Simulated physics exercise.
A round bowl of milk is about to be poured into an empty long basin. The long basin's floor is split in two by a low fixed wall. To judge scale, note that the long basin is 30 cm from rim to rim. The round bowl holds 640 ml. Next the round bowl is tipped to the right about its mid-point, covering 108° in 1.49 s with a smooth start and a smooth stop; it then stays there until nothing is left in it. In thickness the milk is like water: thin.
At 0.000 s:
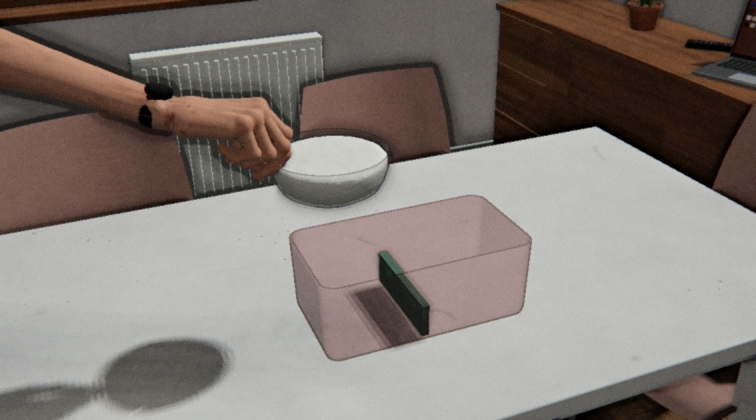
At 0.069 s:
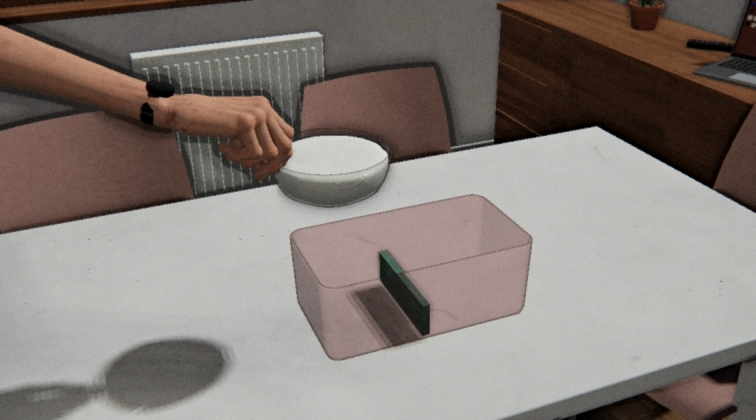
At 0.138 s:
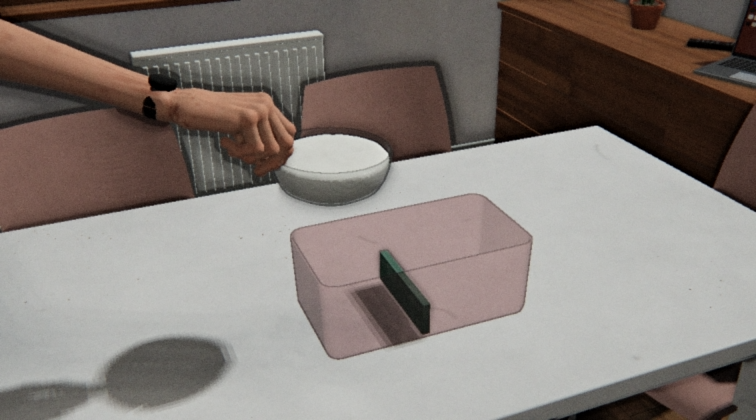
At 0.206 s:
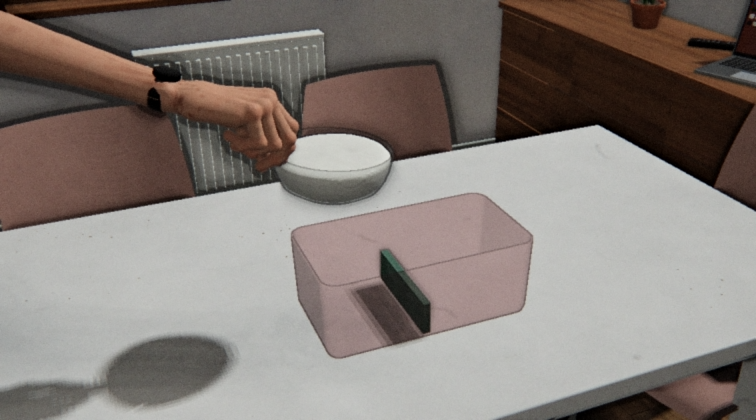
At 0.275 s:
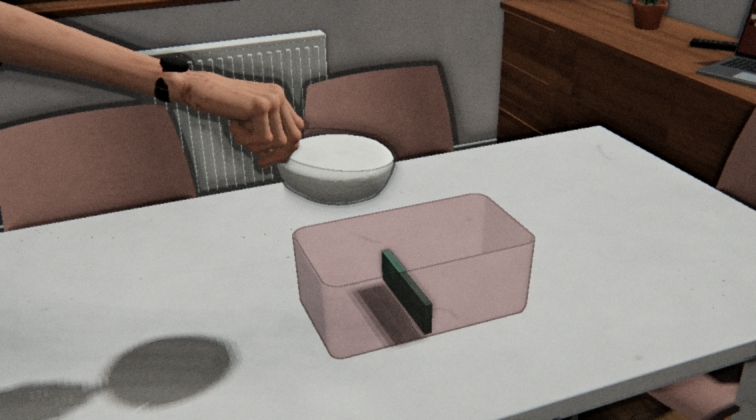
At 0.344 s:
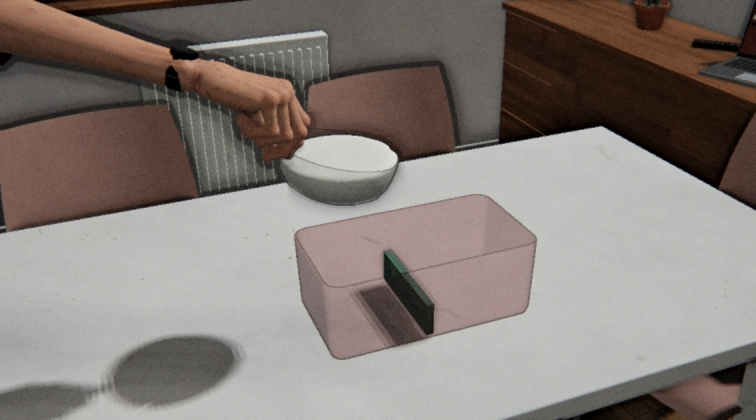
A hand gradually tilting a round white bowl of milk to the right behind a clear pink basin on a white table.
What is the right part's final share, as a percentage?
About 81 per cent.
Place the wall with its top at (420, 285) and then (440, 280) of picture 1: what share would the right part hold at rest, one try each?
The first gives near 65 per cent and the second near 30 per cent.
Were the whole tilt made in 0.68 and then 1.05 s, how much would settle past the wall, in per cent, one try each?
Some 70 and 75 per cent, in that order.
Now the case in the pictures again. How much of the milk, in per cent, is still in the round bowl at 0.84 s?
28 %.
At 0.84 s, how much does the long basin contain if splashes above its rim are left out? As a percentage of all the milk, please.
Roughly 44 percent of it.
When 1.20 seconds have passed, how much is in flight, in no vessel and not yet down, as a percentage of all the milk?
Airborne share: Near 3 %.
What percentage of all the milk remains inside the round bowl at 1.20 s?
What remains is about 1 percent of it all.
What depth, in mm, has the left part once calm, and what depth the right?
About 6 mm left, about 22 mm right.
By 0.84 s the tilt is 65° and 28 per cent is still to pour, 2 is left of the wall and 41 right of it.
By 1.20 s the tilt is 98° and 1 per cent is still to pour, 15 is left of the wall and 81 right of it.
By 1.58 s the tilt is 108° and 0 per cent is still to pour, 18 is left of the wall and 81 right of it.
By 1.99 s the tilt is 108° and 0 per cent is still to pour, 18 is left of the wall and 81 right of it.
At rest 18 per cent lies left of the wall, 81 right of it and 1 outside.
